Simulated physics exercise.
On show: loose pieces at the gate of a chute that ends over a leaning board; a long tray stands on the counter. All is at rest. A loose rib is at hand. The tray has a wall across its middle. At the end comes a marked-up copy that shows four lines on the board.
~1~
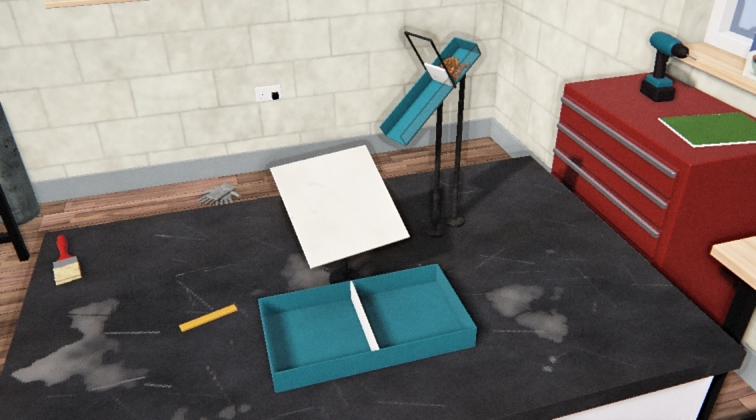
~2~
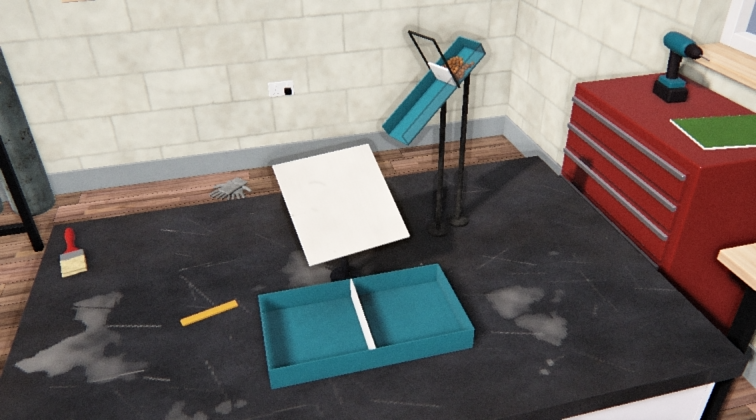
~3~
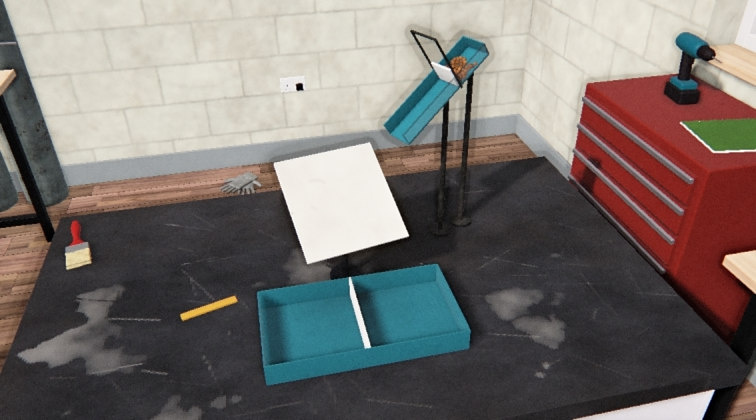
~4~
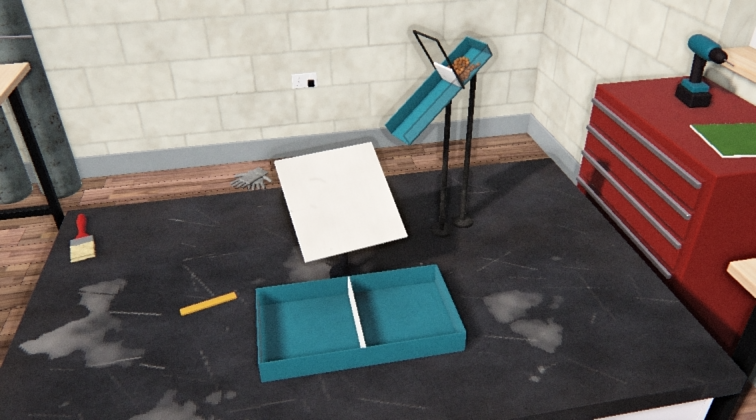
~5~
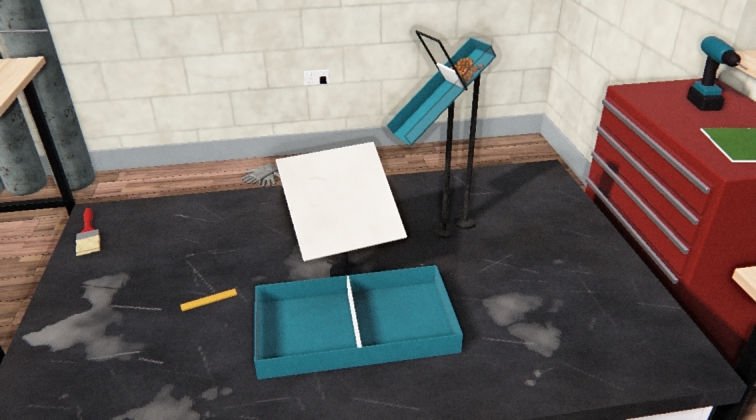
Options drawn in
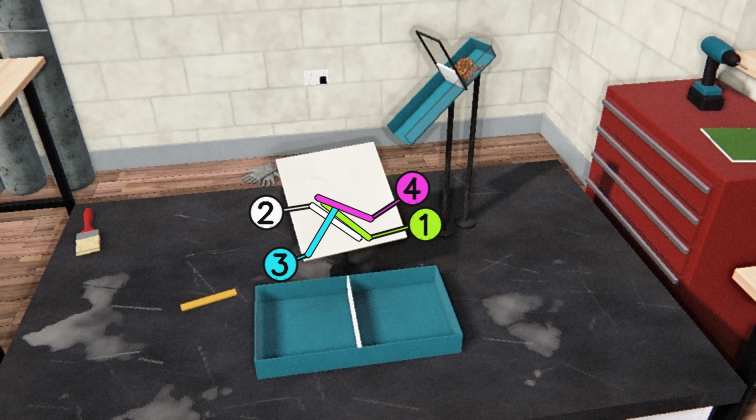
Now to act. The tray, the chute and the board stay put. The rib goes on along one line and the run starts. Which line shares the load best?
3 is best.
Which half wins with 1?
Right.
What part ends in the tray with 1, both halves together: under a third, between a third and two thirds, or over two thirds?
Over two thirds.
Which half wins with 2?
The right half.
On the marked copy, line 1 from (324, 203) to (369, 237); line 2 from (312, 205) to (358, 238); line 3 from (335, 208) to (308, 254); line 4 from (317, 197) to (370, 218).
For line 1, of what is caught, a stray few in the left half, nearly all in the right.
For line 2, of what is caught, a stray few in the left half, nearly all in the right.
For line 3, of what is caught, about two thirds in the left half, about a third in the right.
For line 4, of what is caught, a small part in the left half, nearly all in the right.
